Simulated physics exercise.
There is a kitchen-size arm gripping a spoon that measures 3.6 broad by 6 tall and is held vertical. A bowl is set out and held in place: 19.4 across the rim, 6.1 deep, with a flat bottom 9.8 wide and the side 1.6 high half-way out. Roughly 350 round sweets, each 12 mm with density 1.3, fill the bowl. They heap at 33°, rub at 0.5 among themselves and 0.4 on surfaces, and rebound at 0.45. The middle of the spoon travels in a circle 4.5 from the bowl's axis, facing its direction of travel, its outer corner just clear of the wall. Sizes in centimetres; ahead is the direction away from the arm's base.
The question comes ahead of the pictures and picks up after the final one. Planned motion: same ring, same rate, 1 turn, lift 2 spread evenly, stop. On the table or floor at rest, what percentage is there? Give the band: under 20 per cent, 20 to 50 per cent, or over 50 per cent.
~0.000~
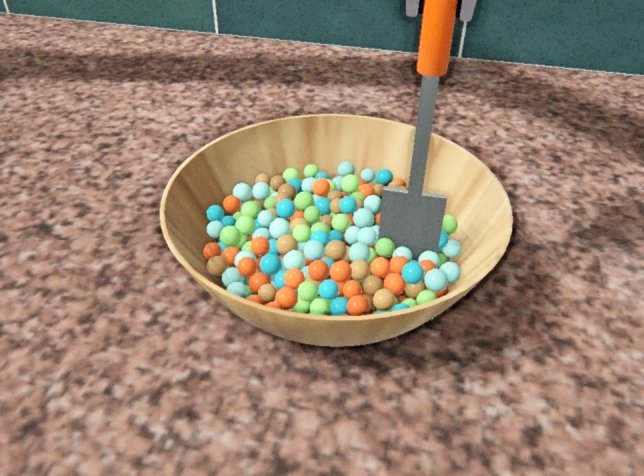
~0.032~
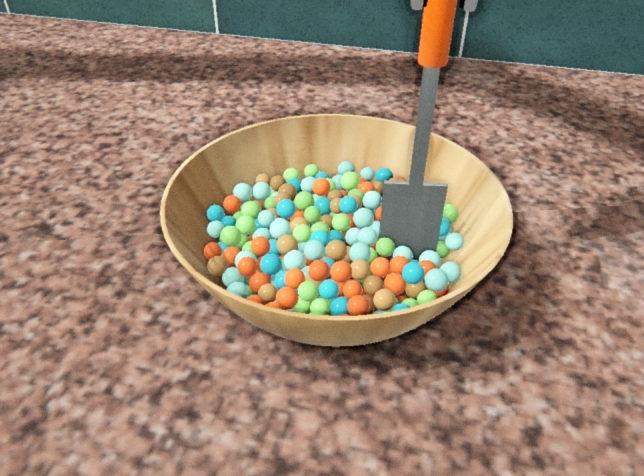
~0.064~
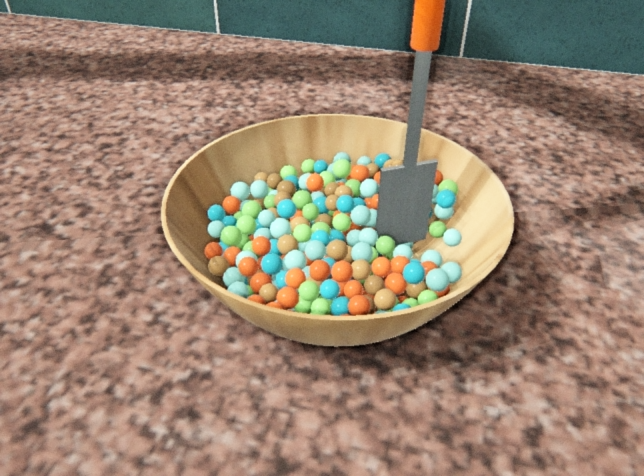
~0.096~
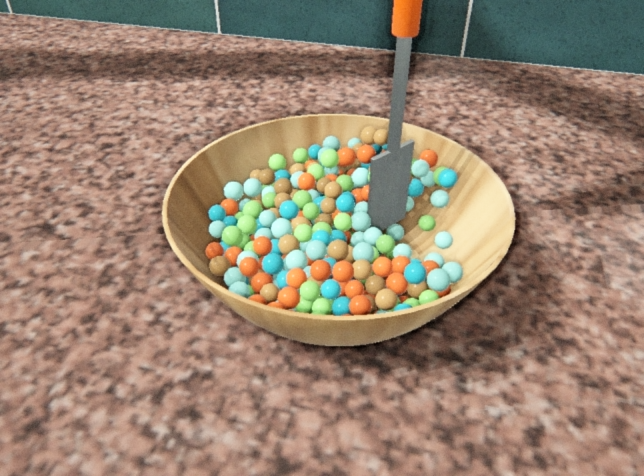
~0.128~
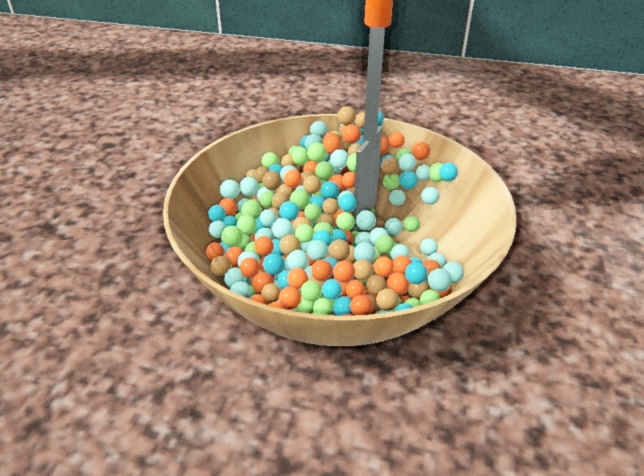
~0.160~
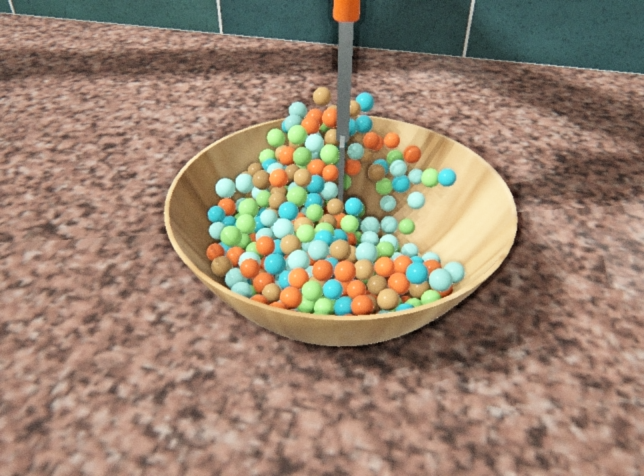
Band: Under 20 per cent.
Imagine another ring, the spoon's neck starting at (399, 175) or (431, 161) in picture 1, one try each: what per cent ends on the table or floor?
Near 5 per cent and near 15 per cent, in that order.
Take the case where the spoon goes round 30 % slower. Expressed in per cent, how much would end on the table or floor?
My guess is about 5 per cent.
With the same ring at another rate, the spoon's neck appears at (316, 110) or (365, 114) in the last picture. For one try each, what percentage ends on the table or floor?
About 20 and 10 per cent.
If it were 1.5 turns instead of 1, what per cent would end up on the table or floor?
Roughly 20 percent would end up there.
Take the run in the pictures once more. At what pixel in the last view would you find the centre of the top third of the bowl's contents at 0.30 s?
Upper-third centre: Approx. (240, 235) px.
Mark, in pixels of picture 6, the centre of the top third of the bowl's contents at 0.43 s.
Near pixel (387, 271).
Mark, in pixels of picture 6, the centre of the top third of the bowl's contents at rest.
Estimated centre: (389, 228).
After 0.30 s, 199° round, highest piece 8 above the table; 337 in the bowl, 5 on the table or floor, 8 in flight or on the tool.
After 0.43 s, 297° round, highest piece 8 above the table; 316 in the bowl, 22 on the table or floor, 12 in flight or on the tool.
After 0.70 s, 0° round, highest piece 5 above the table; 308 in the bowl, 42 on the table or floor.
After 1.40 s, 0° round, highest piece 5 above the table; 308 in the bowl, 42 on the table or floor.
In the end, 308 in the bowl, 42 on the table or floor. That is 12 % on the table or floor.
